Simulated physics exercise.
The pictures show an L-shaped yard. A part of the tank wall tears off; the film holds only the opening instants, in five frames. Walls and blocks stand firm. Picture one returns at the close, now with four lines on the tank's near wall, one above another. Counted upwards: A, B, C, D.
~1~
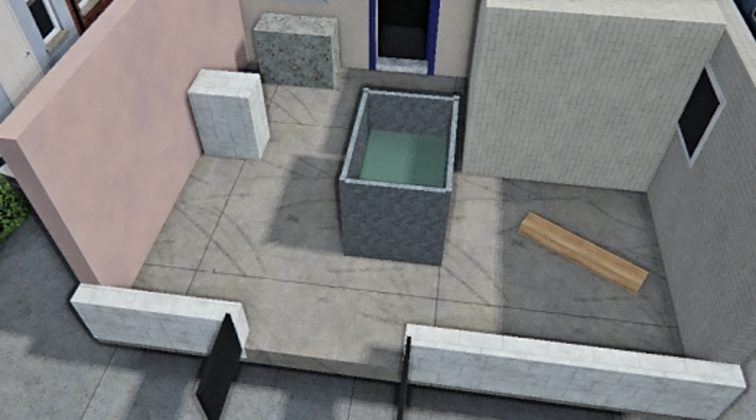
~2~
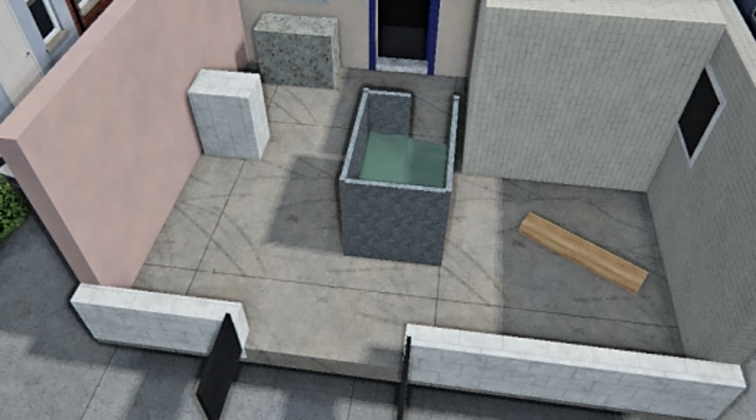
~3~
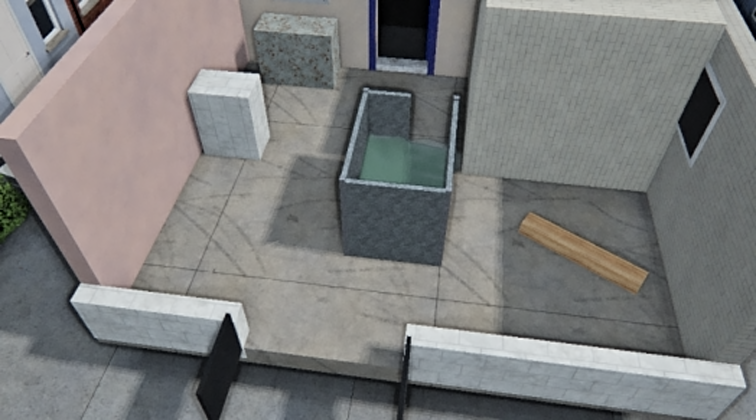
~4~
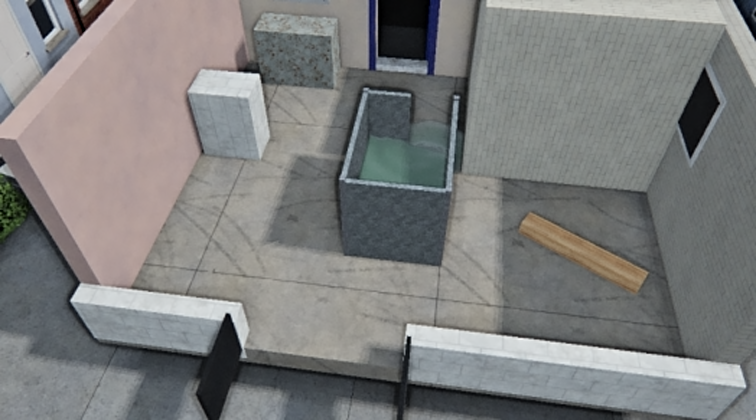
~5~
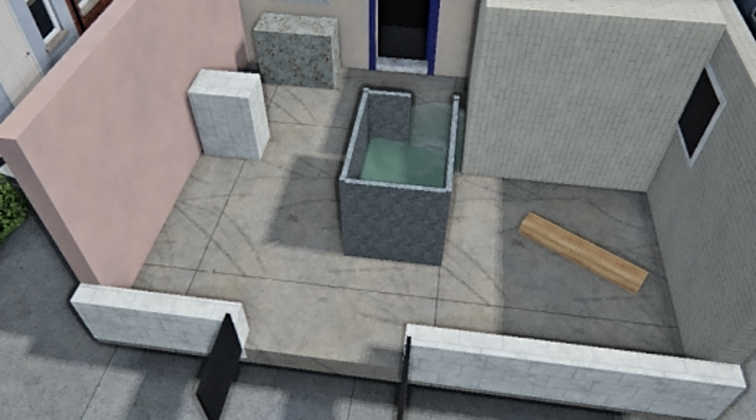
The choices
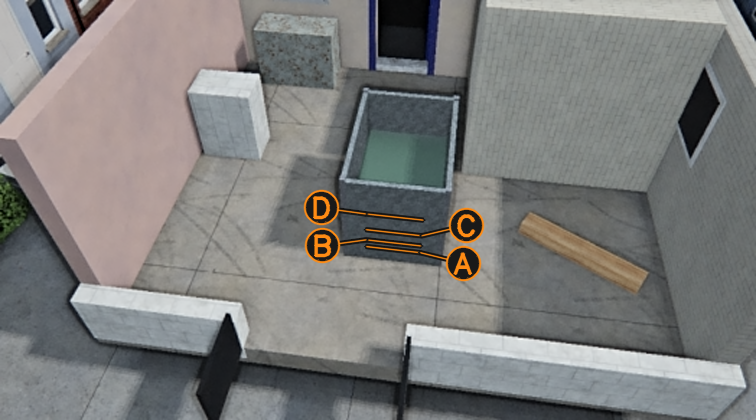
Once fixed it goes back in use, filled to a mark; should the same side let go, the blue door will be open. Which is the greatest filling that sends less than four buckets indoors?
The answer is level B.
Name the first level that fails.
C.
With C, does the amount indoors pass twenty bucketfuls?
No, it does not.
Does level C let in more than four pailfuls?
Yes.
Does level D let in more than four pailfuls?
Yes, that goes wrong.
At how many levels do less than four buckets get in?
Two.
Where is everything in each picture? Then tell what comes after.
In the first picture, water in the tank at rest, its middle at (402, 172); foot of the blue doorway at (401, 72); open gate at (323, 311).
In the second picture, water covers 1 % of the ground, its front hidden from here.
In the third picture, water covers 2 % of the ground, its front hidden from here.
In the fourth picture, water covers 4 % of the ground, its front hidden from here.
In the fifth picture, water covers 7 % of the ground, its front hidden from here.
In orange, A at (393, 249); B at (393, 242); C at (393, 232); D at (394, 217); from the bottom up A, B, C, D.
Choosing A, nothing gets over.
Choosing B, a bucket or two gets in.
Choosing C, about 8 bucketfuls get in.
Choosing D, dozens of bucketfuls pour in.
